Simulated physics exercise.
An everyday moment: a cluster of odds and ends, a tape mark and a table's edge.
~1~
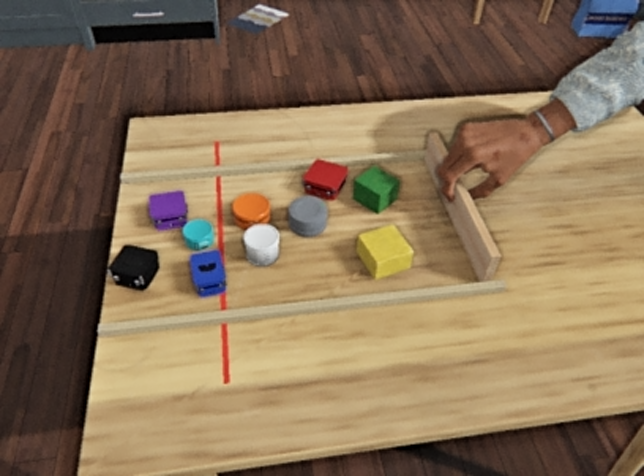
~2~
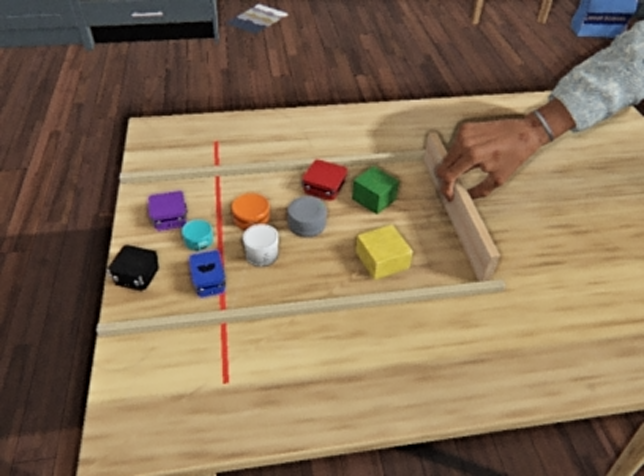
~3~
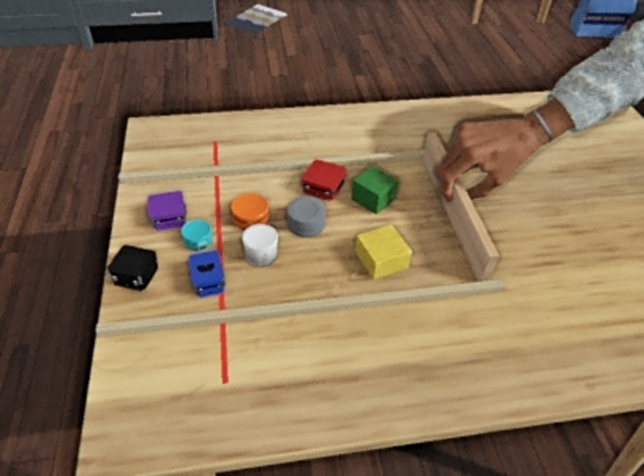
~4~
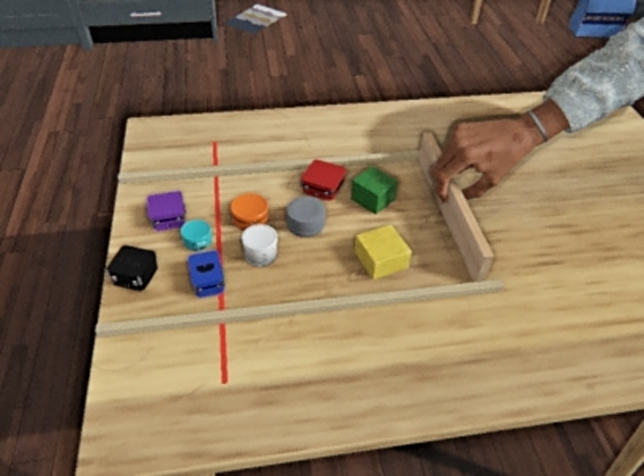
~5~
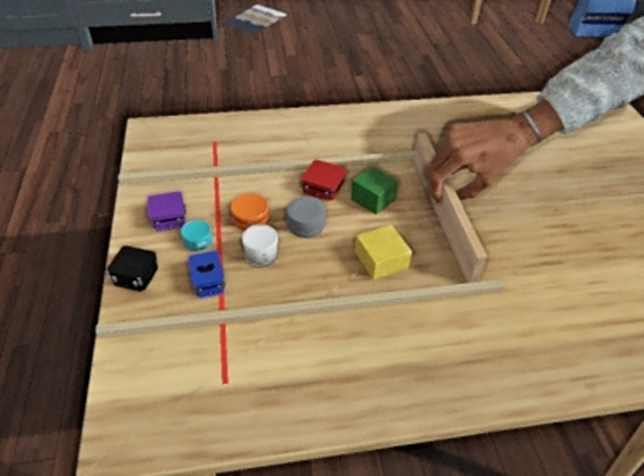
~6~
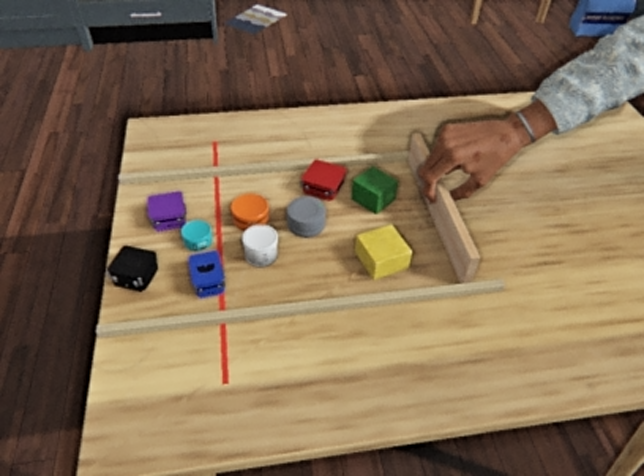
Hand inching a wooden board slightly left across a tabletop, while coloured blocks, tubs and cases near a red line stay still.
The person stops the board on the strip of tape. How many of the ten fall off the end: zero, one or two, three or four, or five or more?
Here the number that fall off is zero.
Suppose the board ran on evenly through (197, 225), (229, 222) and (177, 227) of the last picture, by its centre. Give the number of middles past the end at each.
It would be 1, 0 and 3.
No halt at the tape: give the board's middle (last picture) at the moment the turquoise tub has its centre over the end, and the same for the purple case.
Near (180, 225) and (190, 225).
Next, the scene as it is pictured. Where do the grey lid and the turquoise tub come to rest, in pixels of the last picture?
The grey lid stops around (199, 234); the turquoise tub around (148, 243).
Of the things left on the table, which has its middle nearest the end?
Foremost is the black case.
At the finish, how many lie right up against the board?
The number is 4.
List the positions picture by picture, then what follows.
In the first picture, black case (136, 269); purple case (169, 211); turquoise tub (199, 235); board (457, 202); tape (221, 238).
In the second picture, purple case (169, 211); grey lid (307, 217).
In the third picture, turquoise tub (197, 235); yellow block (383, 252).
In the fourth picture, black case (134, 269); red case (324, 181).
In the fifth picture, purple case (167, 212); board (445, 202).
In the sixth picture, black case (134, 269); purple case (168, 212); turquoise tub (197, 236); board (439, 203); tape (219, 238).
Soon after, none off yet; black case at rest near (134, 269); purple case at rest near (168, 212); turquoise tub at rest near (197, 236).
In the end, the number that fall off is zero.
